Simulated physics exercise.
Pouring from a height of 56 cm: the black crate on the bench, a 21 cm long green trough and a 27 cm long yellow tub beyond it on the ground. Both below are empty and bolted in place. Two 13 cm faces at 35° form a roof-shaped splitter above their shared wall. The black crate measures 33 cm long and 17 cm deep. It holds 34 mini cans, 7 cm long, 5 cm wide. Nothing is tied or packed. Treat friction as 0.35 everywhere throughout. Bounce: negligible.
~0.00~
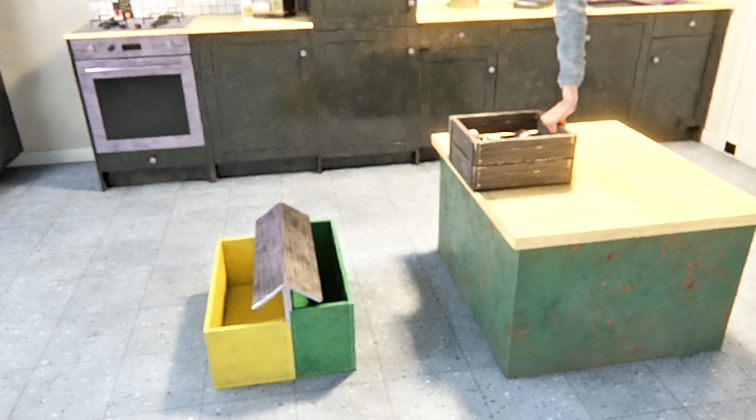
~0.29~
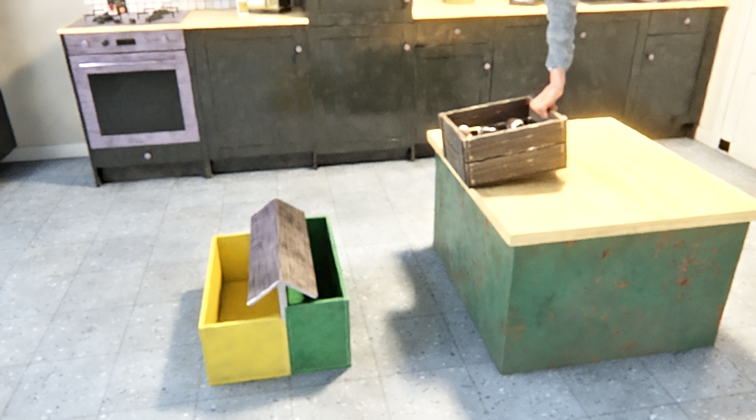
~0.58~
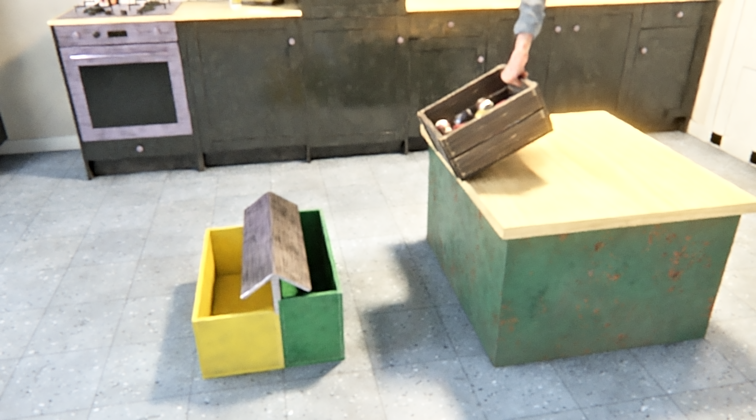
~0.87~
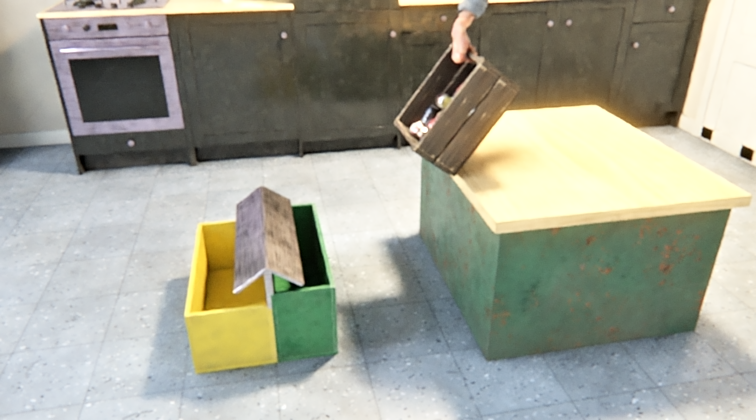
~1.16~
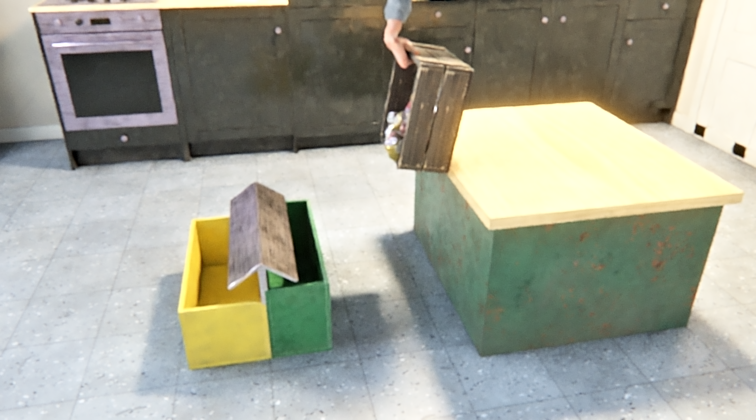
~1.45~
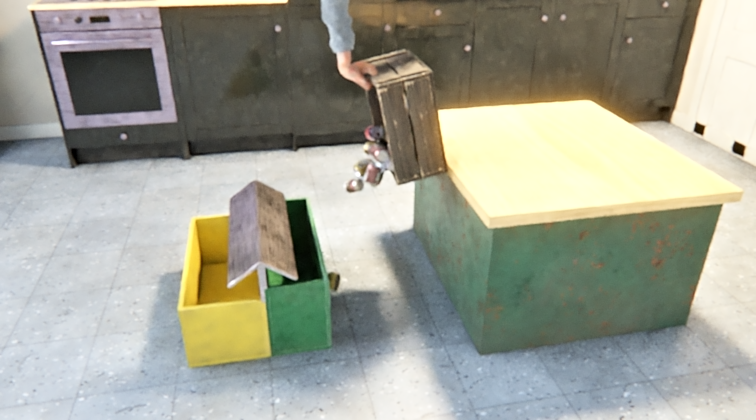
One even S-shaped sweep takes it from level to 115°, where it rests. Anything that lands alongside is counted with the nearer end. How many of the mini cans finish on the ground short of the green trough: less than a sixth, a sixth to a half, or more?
On the ground short of the green trough: Greater than half of the load.
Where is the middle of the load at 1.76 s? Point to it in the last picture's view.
Around (363, 209).
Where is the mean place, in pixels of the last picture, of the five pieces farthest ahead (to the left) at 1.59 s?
Roughly at (347, 259).
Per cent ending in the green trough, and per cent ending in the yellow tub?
0 and 0 %.
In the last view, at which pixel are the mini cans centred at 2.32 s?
Look around pixel (352, 288).
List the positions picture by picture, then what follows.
In the first picture (each is followed by its nearest rim corner in this view), black crate, (479, 142); green trough, (293, 309); 0° from level; none out.
In the second picture, black crate, (468, 139); 8° from level.
In the third picture, black crate, (444, 137); 27° from level.
In the fourth picture, black crate, (416, 146); 53° from level.
In the fifth picture, black crate, (399, 164); 79° from level.
In the sixth picture, black crate, (397, 182); green trough, (268, 287); 102° from level; 7 out, the lowest can at (333, 282).
After 1.59 s, tilt 109°; 21 still in the black crate, 2 on the ground short of the green trough and 11 in the air.
After 1.76 s, tilt 114°; 11 still in the black crate, 9 on the ground short of the green trough and 14 in the air.
After 2.01 s, tilt 115°; 3 still in the black crate, 23 on the ground short of the green trough and 8 in the air.
Final count (at 2.32 s), 34 on the ground short of the green trough. Asked share, 34 of 34, 100 per cent.
